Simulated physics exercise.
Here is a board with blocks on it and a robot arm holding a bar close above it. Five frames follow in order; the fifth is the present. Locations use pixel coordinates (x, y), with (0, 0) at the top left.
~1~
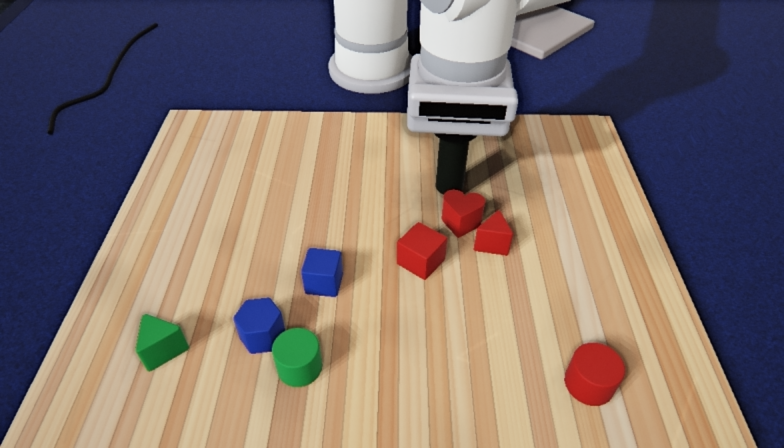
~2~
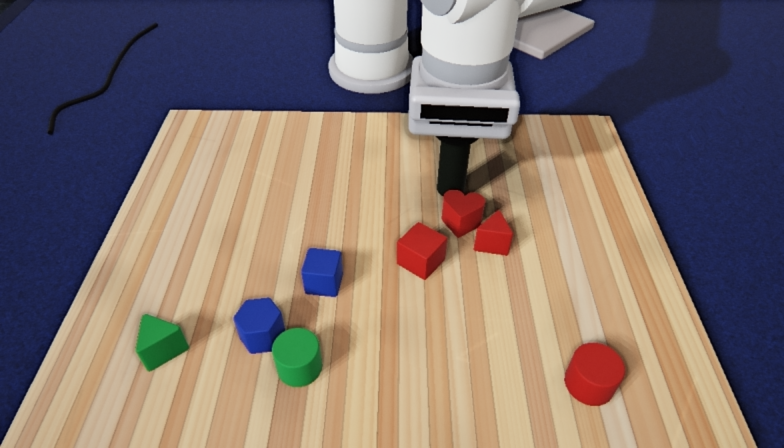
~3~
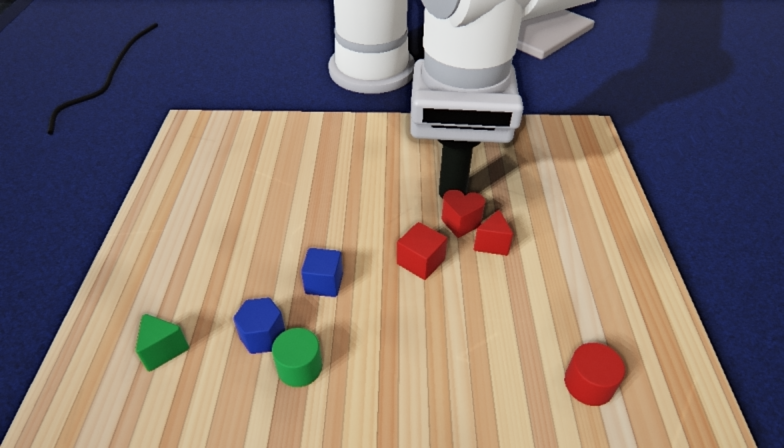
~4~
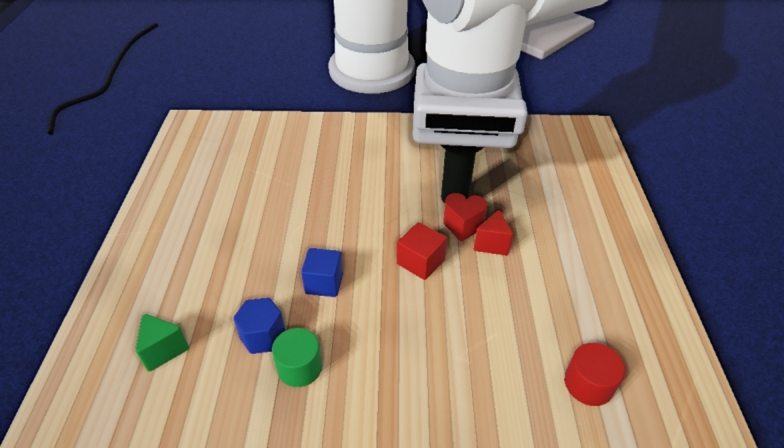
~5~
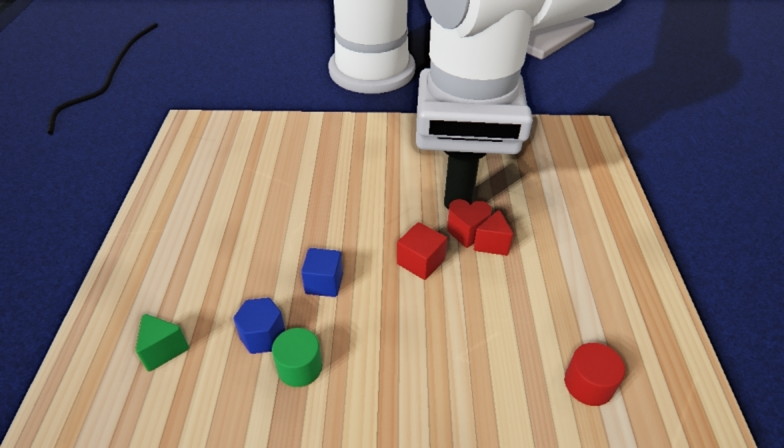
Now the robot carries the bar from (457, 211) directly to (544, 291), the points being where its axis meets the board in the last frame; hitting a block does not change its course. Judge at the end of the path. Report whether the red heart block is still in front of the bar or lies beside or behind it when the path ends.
Beside or behind.
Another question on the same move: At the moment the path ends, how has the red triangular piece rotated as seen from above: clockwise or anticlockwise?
Viewed from above: Clockwise.
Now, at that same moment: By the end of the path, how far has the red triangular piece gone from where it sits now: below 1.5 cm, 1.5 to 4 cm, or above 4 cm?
Displacement: Past 4 cm.
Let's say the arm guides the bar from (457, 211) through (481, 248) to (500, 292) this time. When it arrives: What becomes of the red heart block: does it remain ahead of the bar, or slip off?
It is driven along in front.
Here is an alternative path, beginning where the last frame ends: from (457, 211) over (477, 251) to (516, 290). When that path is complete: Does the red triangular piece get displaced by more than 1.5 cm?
My answer is yes.
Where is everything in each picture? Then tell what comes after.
Bar tip at (449, 187); block tops, red square at (422, 239); red heart block at (464, 201); red triangular piece at (496, 224), in the first frame.
Bar at (451, 190); blocks unchanged, in the second frame.
Bar at (452, 193); blocks unchanged, in the third frame.
Bar at (455, 198); red heart block at (466, 205), in the fourth frame.
Bar at (458, 204); red square at (422, 239); red heart block at (470, 211); red triangular piece at (496, 224), in the fifth frame.
The first path, step by step. One third of the way, bar at (485, 228); red heart block at (489, 235); red triangular piece at (518, 244).
Two thirds of the way, bar at (515, 256); red heart block at (500, 257), turned 40° clockwise; red triangular piece at (541, 264), turned 20° anticlockwise.
At the end, bar at (547, 284); red square in place; red heart block at (502, 260), turned 55° clockwise; red triangular piece at (565, 292), turned 35° clockwise.
